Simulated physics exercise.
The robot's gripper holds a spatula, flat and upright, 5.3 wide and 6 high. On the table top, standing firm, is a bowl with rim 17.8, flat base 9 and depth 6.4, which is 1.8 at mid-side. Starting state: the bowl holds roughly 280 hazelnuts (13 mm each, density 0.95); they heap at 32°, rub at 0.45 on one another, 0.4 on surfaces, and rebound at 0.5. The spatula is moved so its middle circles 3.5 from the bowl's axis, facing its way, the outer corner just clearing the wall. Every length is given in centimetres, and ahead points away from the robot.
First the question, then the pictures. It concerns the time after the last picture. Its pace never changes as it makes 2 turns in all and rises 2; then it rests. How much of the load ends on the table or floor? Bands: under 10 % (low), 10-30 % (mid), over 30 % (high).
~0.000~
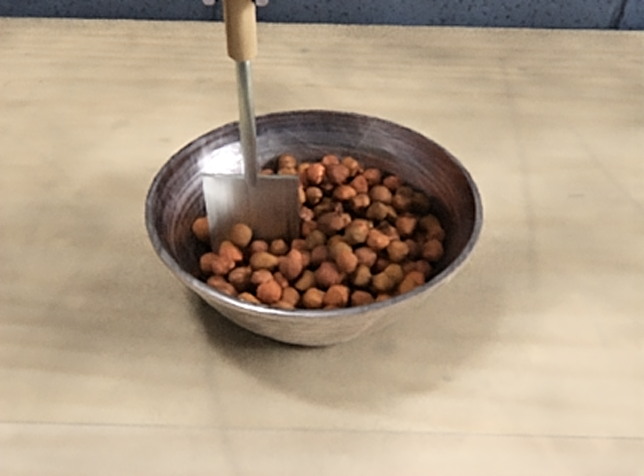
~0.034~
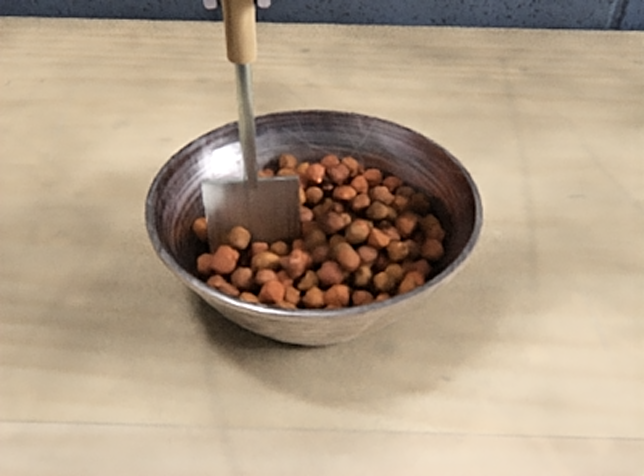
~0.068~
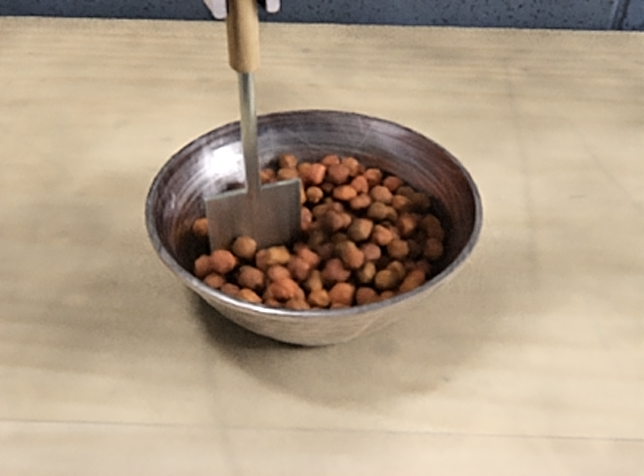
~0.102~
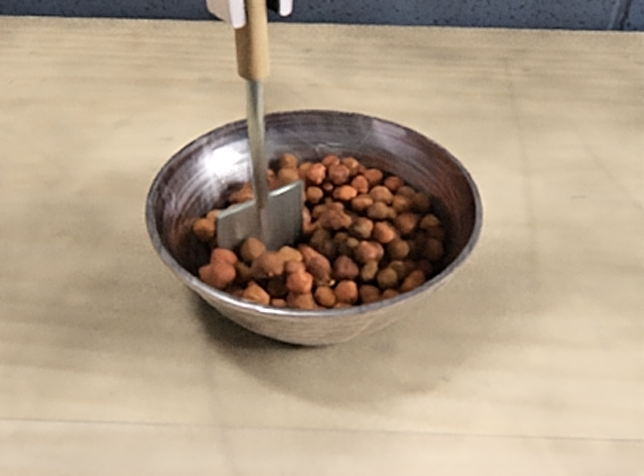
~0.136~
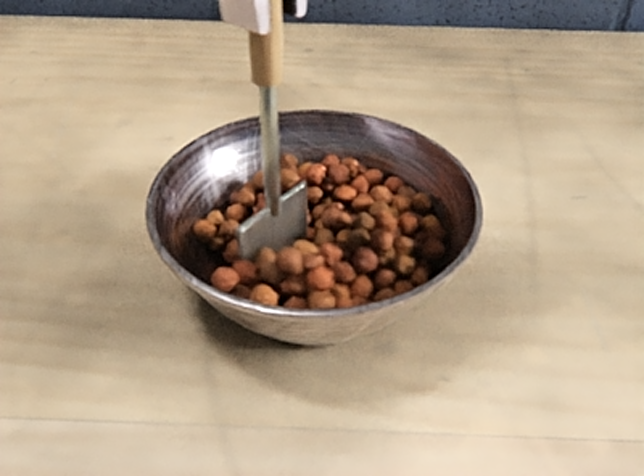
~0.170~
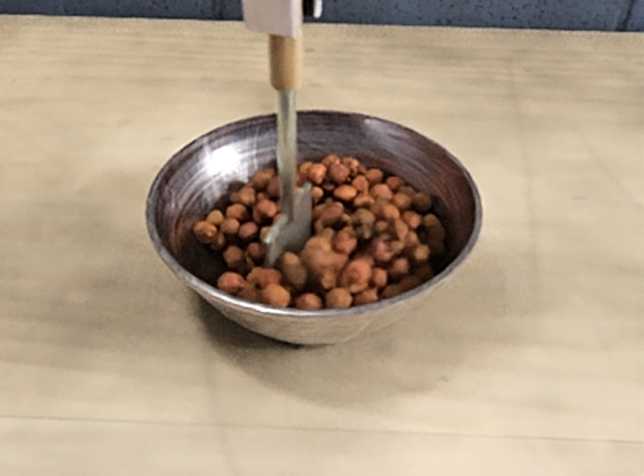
Mid.
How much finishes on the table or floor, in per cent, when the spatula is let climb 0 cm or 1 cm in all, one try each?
25 % and 25 %.
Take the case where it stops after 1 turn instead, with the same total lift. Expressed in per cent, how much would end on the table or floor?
10 %.
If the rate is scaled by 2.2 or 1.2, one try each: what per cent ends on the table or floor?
Around 45 percent on the first try and 25 percent on the second.
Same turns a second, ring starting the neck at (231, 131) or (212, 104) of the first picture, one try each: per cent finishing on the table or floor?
I'd put it at around 20 and 0 percent.
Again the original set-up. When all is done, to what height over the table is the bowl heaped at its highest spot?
It reaches some 6.5 cm above the table.
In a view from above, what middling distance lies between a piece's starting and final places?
Something like 9 centimetres, give or take.
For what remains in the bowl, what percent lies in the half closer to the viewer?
Estimate: Some 55 %.
After 0.72 s, 326° round, highest piece 8 above the table; 256 in the bowl, 23 on the table or floor, 3 in flight or on the tool.
After 1.26 s, 223° round, highest piece 8 above the table; 237 in the bowl, 44 on the table or floor, 1 in flight or on the tool.
After 1.74 s, 0° round, highest piece 6 above the table; 236 in the bowl, 46 on the table or floor.
After 2.44 s, 0° round, highest piece 6 above the table; 236 in the bowl, 46 on the table or floor.
At rest, 236 in the bowl, 46 on the table or floor. That is 16 % on the table or floor.
